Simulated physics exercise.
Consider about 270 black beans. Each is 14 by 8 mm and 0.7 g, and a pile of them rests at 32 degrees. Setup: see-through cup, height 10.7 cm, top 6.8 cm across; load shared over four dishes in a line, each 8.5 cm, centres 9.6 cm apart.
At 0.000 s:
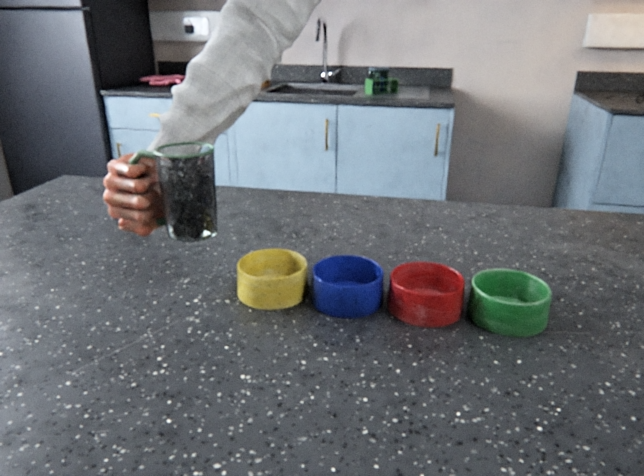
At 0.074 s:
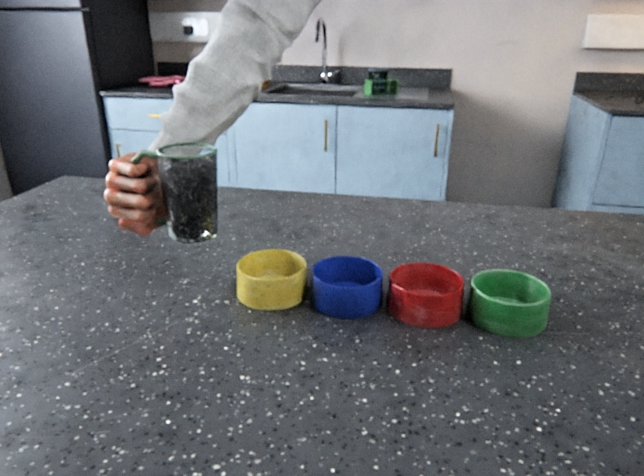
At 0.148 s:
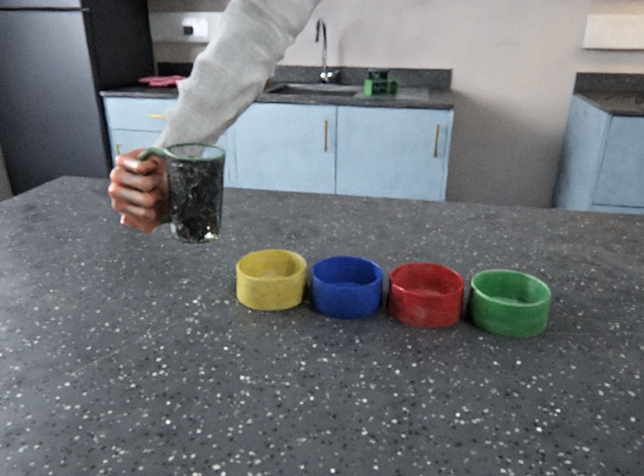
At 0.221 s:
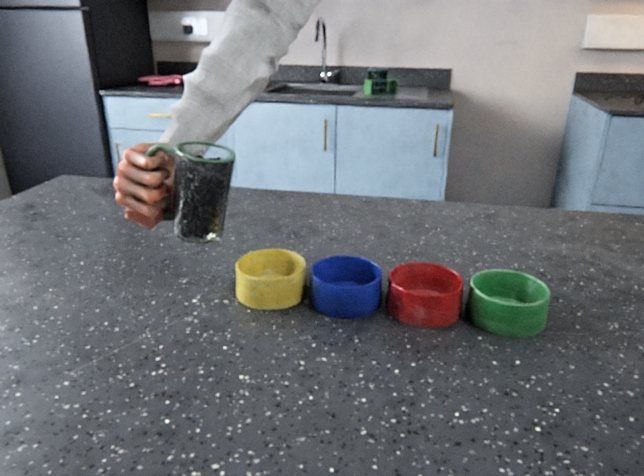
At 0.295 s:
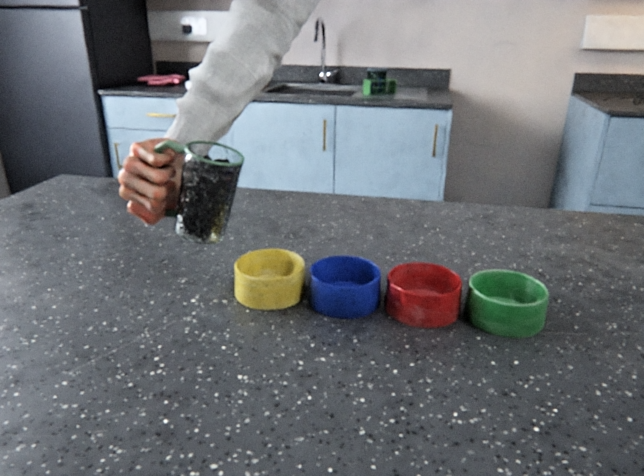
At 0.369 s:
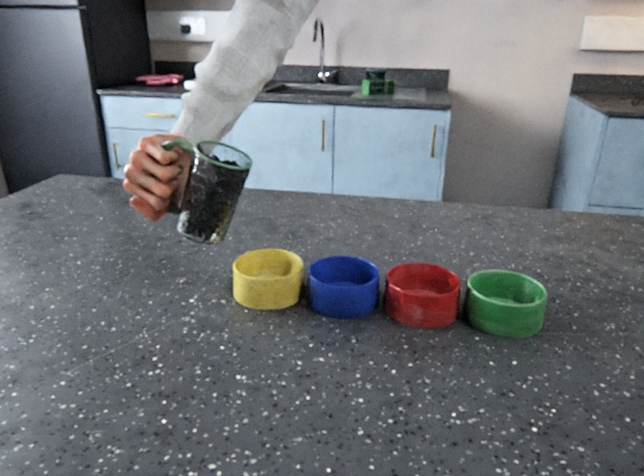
We see a hand holding a see-through cup of small black pieces above a speckled counter, left of yellow, blue, red and green dishes in a row; it moves the cup slightly right while gradually tilting it rightward.
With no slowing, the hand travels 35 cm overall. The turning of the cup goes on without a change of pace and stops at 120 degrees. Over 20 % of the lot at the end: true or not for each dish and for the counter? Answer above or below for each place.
Red: Above, blue: Below, green: Below, yellow: Below, counter: Below.
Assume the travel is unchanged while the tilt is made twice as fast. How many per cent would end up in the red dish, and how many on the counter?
Red 0; counter 10.
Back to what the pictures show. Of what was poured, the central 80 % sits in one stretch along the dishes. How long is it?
It covers some 7 centimetres of the row.
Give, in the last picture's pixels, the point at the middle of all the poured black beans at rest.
When it all comes to rest, the middle is near (423, 290).
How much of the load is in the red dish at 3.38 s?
By that moment it's near 85 percent.
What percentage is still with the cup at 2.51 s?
That would be some 0 per cent.
Then, at 1.66 s, tilt 105 degrees; cup holds 90 %, blue 5 %.
After 2.51 s, tilt 120 degrees; cup holds 0 %, red 85 %, blue 5 %.
After 3.38 s, tilt 120 degrees; cup holds 0 %, red 85 %, blue 5 %.
By 3.7 s all is still; red 85 %, blue 5 %, green 0 %, yellow 0 %, counter 15 %.
